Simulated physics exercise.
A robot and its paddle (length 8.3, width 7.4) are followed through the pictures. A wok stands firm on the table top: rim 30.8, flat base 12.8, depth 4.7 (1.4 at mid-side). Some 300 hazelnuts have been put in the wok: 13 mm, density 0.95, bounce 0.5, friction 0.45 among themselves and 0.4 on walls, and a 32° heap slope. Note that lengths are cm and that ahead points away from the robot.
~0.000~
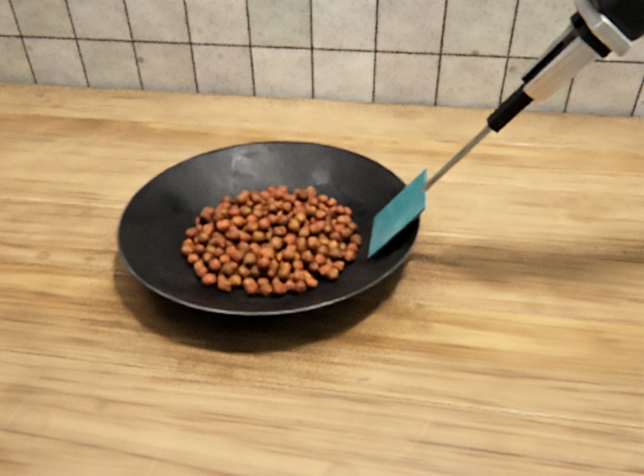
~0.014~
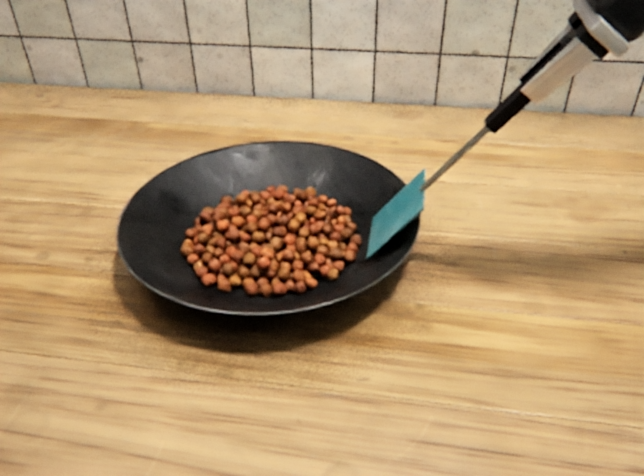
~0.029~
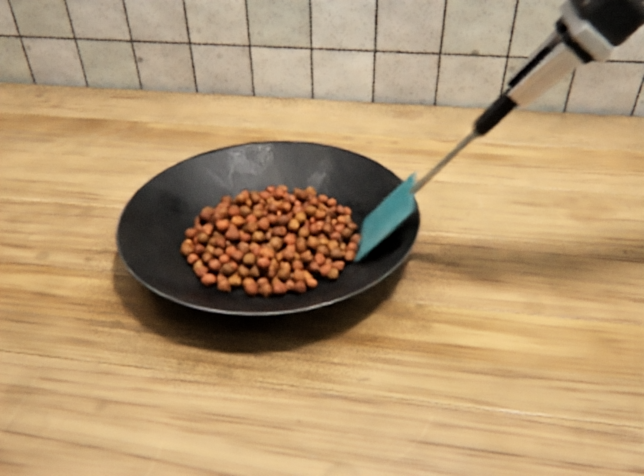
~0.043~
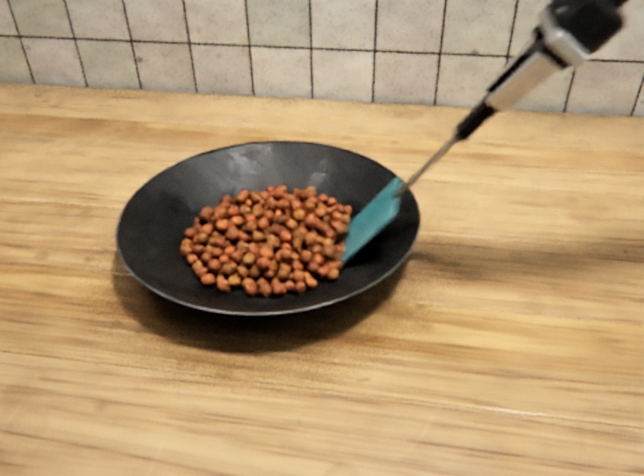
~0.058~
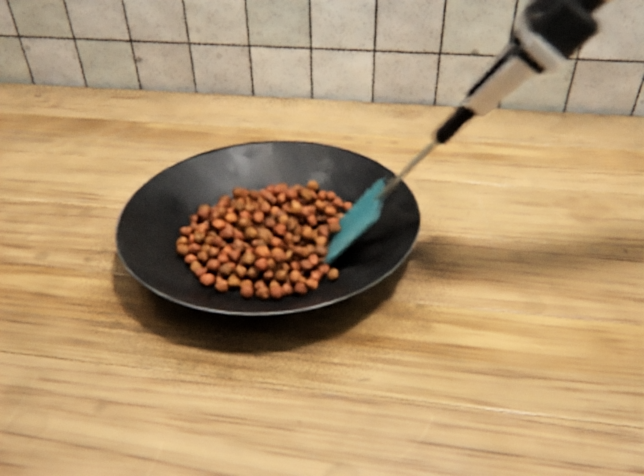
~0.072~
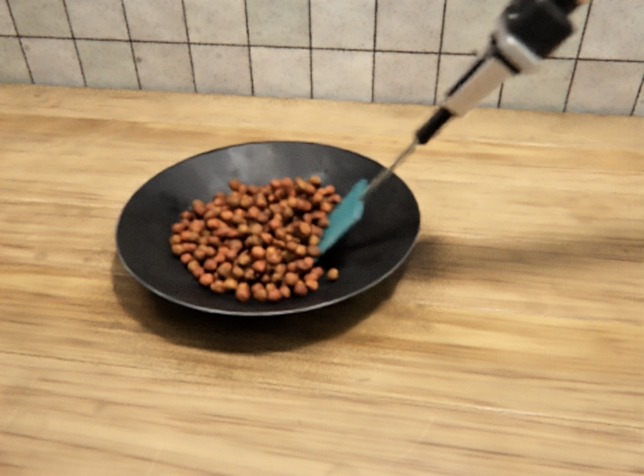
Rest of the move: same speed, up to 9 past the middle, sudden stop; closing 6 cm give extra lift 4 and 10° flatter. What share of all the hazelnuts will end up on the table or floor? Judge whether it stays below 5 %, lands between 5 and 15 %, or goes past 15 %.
It goes past 15 %.
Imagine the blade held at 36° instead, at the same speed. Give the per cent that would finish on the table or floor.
That would leave close to 20 per cent on the table or floor.
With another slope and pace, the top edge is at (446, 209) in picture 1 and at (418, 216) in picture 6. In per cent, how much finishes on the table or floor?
Around 5 per cent finishes on the table or floor.
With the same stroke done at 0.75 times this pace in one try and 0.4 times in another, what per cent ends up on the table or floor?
Some 15 and 0 per cent.
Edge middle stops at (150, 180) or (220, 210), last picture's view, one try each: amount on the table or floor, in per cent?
I'd say some 35 per cent, then some 10 per cent.
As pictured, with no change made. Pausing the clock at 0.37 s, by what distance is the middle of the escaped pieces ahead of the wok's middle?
About 30 cm.
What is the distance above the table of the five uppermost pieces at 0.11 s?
They are around 7 cm up.
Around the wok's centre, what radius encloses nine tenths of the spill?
90 cm.
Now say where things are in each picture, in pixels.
Paddle top edge at (426, 187), sloping 53°; upper third of the load around (277, 229), from x 190 to 355, top at y 190; 301 in the wok, in the first frame.
Paddle top edge at (424, 188), sloping 53°; upper third of the load around (277, 229), from x 190 to 355, top at y 190, in the second frame.
Paddle top edge at (414, 191), sloping 53°; upper third of the load around (276, 229), from x 185 to 355, top at y 190, in the third frame.
Paddle top edge at (397, 195), sloping 53°; upper third of the load around (283, 226), from x 185 to 345, top at y 190, in the fourth frame.
Paddle top edge at (379, 197), sloping 53°; upper third of the load around (278, 224), from x 185 to 345, top at y 185, in the fifth frame.
Paddle top edge at (362, 198), sloping 53°; upper third of the load around (275, 217), from x 175 to 350, top at y 180; 301 in the wok, in the sixth frame.
By 0.11 s, sloping 53°, highest piece 7 above the table; 301 in the wok.
By 0.15 s, sloping 51°, highest piece 8 above the table; 301 in the wok.
By 0.37 s, sloping 43°, highest piece 8 above the table; 241 in the wok, 36 on the table or floor, 24 on the blade or in flight.
By 1.41 s, sloping 43°, highest piece 4 above the table; 241 in the wok, 60 on the table or floor.
Final count, 241 in the wok, 60 on the table or floor. That is 20 % on the table or floor.
